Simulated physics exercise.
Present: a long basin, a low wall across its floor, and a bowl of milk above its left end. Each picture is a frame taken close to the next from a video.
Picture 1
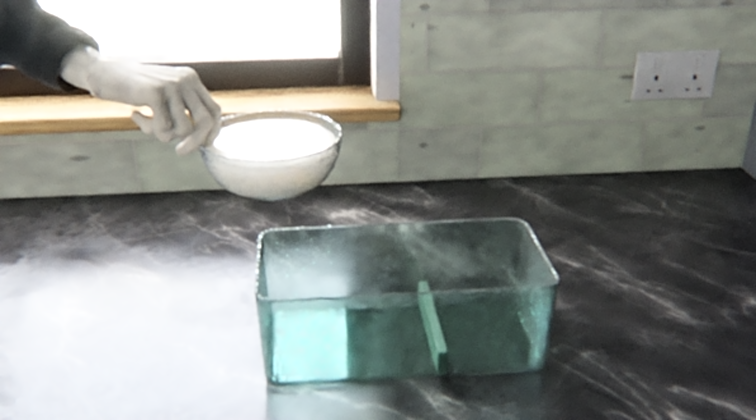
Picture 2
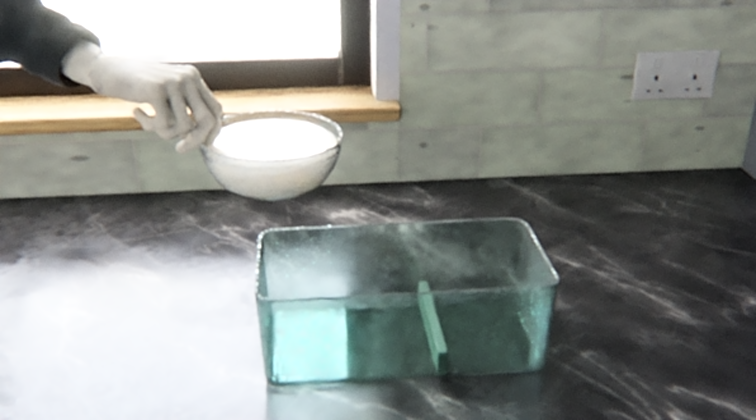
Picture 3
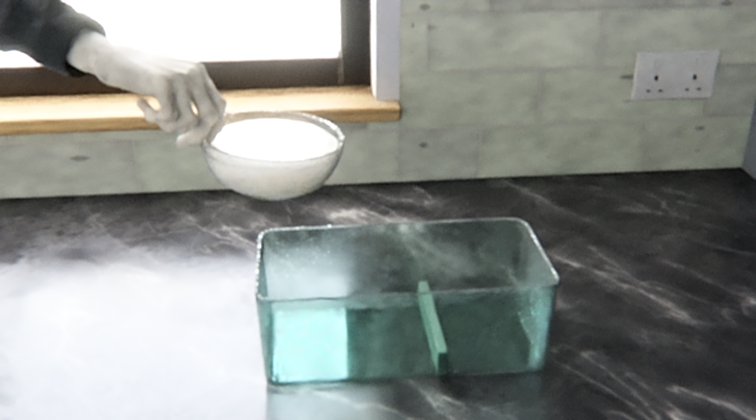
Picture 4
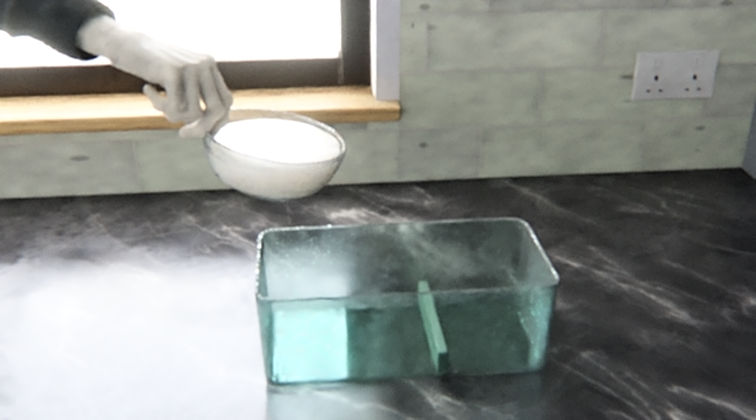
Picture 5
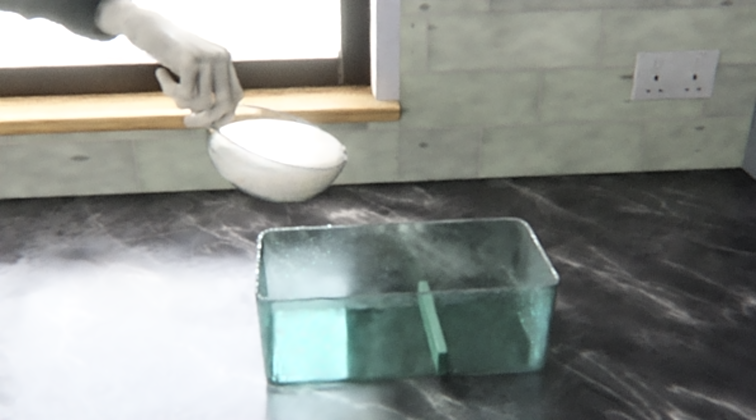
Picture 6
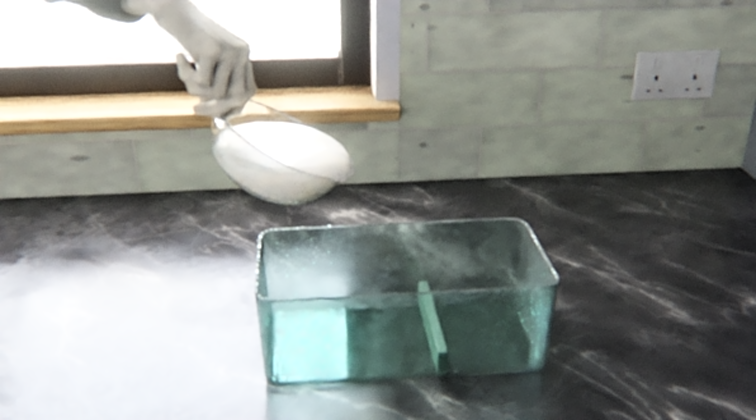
In the video, a hand holds a clear bowl of white milk above the left end of a long, greenish glass basin with a low wall across its floor, then rises and steadily tilts the bowl to the right.
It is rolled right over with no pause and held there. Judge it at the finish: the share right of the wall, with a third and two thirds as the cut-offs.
At the finish, the right of the wall has under a third.
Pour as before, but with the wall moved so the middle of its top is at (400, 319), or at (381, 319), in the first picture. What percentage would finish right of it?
The first position gives around 40 percent, the second around 65 percent.
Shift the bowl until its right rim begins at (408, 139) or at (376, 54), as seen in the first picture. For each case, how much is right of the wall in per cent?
It would come to near 60 per cent, and then near 50 per cent.
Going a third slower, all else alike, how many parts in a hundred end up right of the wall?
Near 5 in a hundred.
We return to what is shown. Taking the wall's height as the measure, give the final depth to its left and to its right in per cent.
50 % left, 20 % right.
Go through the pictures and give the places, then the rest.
In the first frame, it leans 0°; its right rim is at (341, 133); the milk meets the walls at (203, 143) and (338, 138); the long basin's rim runs from (258, 265) to (541, 250); the wall's top is at (432, 315).
In the second frame, it leans 1°; its right rim is at (341, 135); the milk meets the walls at (204, 142) and (338, 139).
In the third frame, it leans 5°; its right rim is at (343, 139); the milk meets the walls at (205, 140) and (339, 141).
In the fourth frame, it leans 12°; its right rim is at (344, 147); the milk meets the walls at (208, 138) and (341, 143).
In the fifth frame, it leans 20°; its right rim is at (345, 157); the milk meets the walls at (211, 137) and (346, 151); 1 per cent is over the edge.
In the sixth frame, it leans 31°; its right rim is at (344, 169); the milk meets the walls at (216, 139) and (325, 151); 8 per cent is over the edge.
A moment on, the bowl is tipped on its side and 12 per cent is still to pour, 49 is left of the wall and 0 right of it.
Next, the bowl is tipped on its side and 1 per cent is still to pour, 83 is left of the wall and 8 right of it.
Then the bowl is tipped on its side and 0 per cent is still to pour, 81 is left of the wall and 16 right of it.
Later the bowl is tipped on its side and 0 per cent is still to pour, 81 is left of the wall and 16 right of it.
At rest 81 per cent lies left of the wall, 16 right of it and 3 outside.
